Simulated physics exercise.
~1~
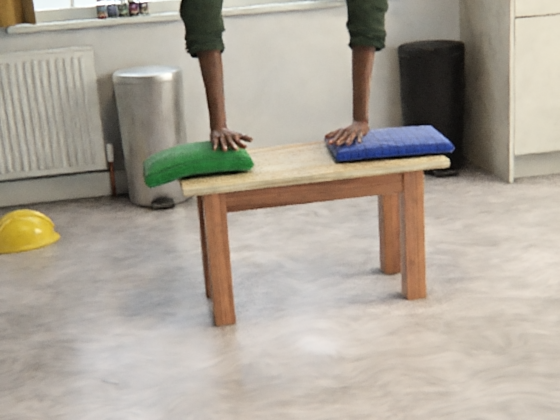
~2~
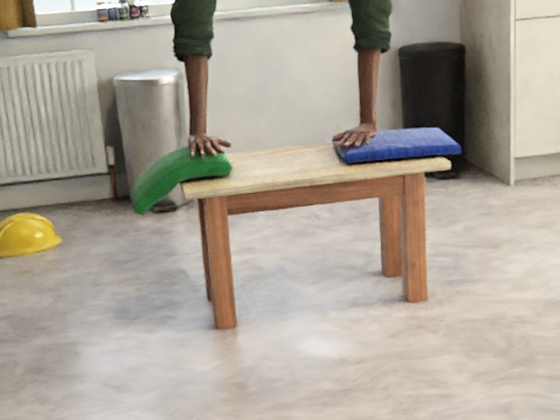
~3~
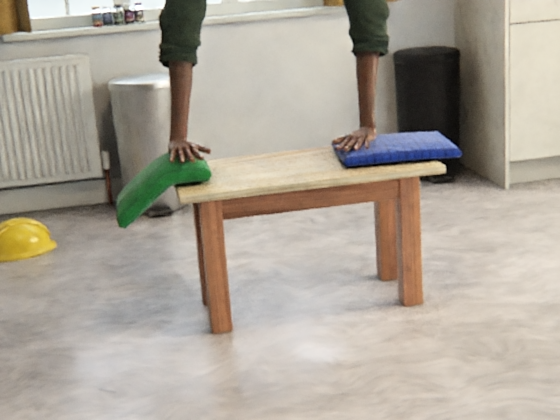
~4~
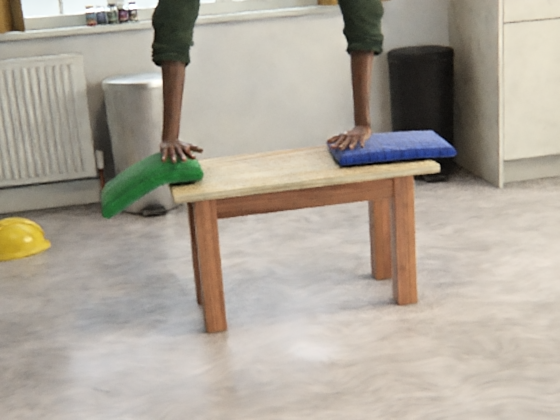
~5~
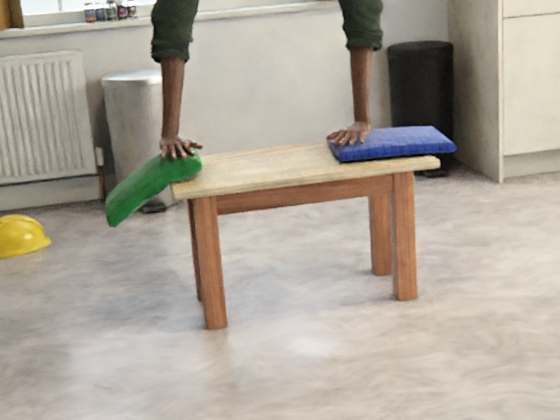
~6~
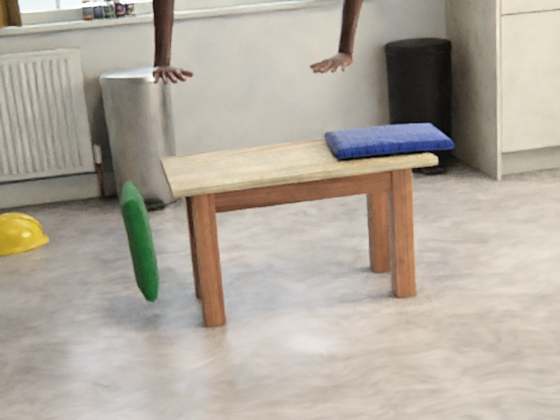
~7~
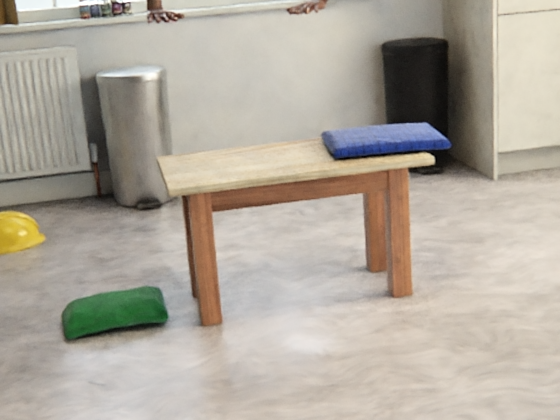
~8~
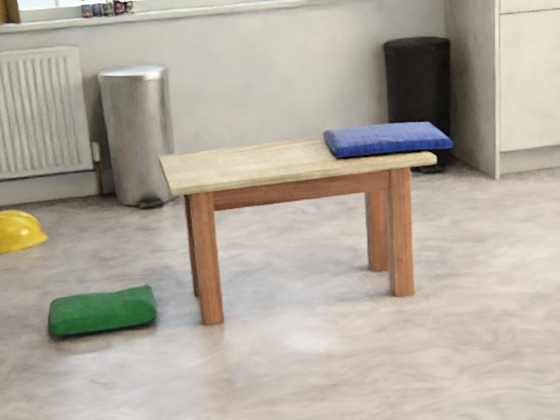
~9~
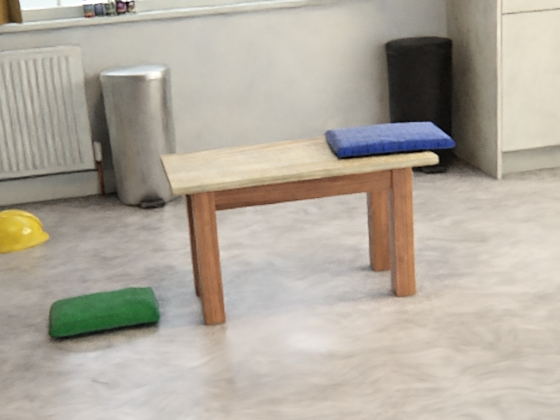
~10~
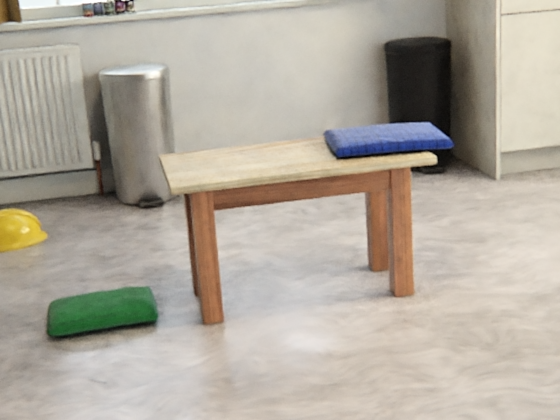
On a low wooden table, hands shove two cushions apart and lift; the green one drops.
